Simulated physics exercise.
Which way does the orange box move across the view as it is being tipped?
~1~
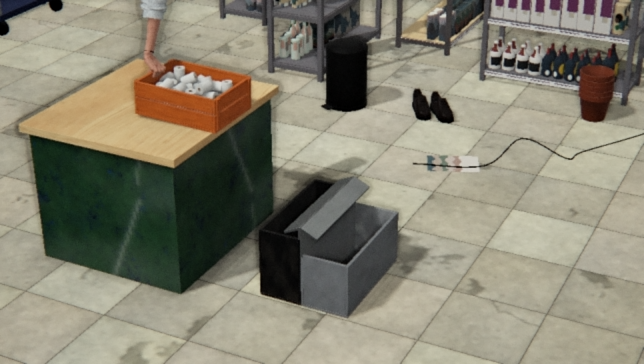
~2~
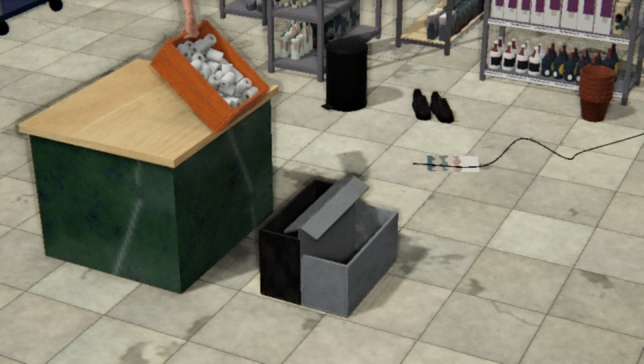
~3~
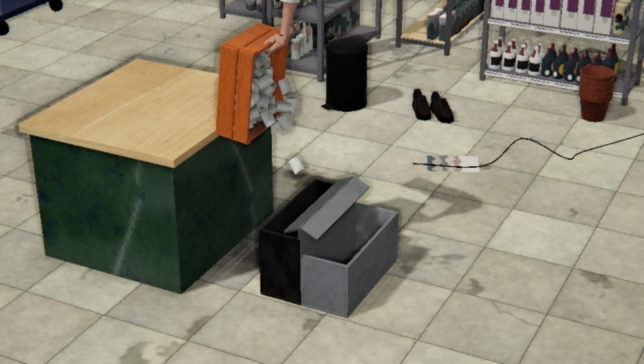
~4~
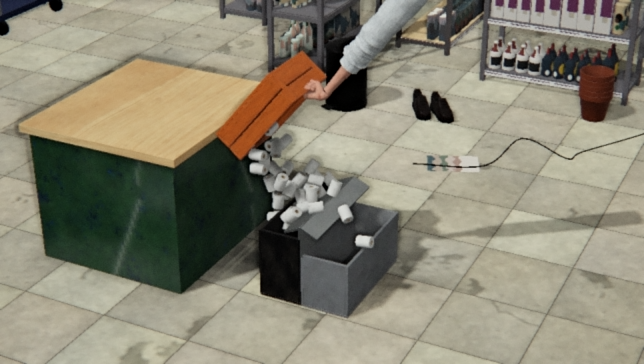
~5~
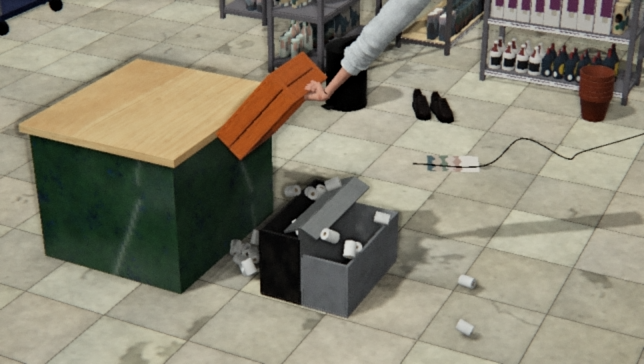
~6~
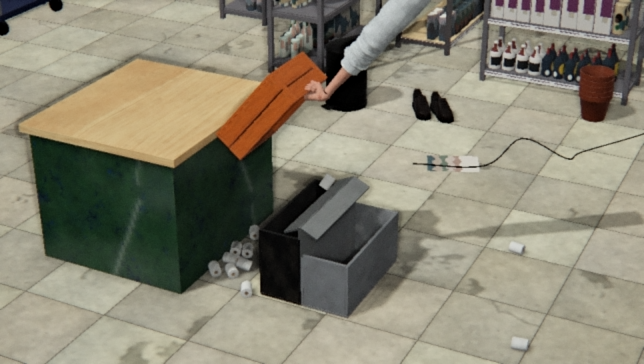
The orange box moves to the right, ending up tilted over the right edge of the bench.
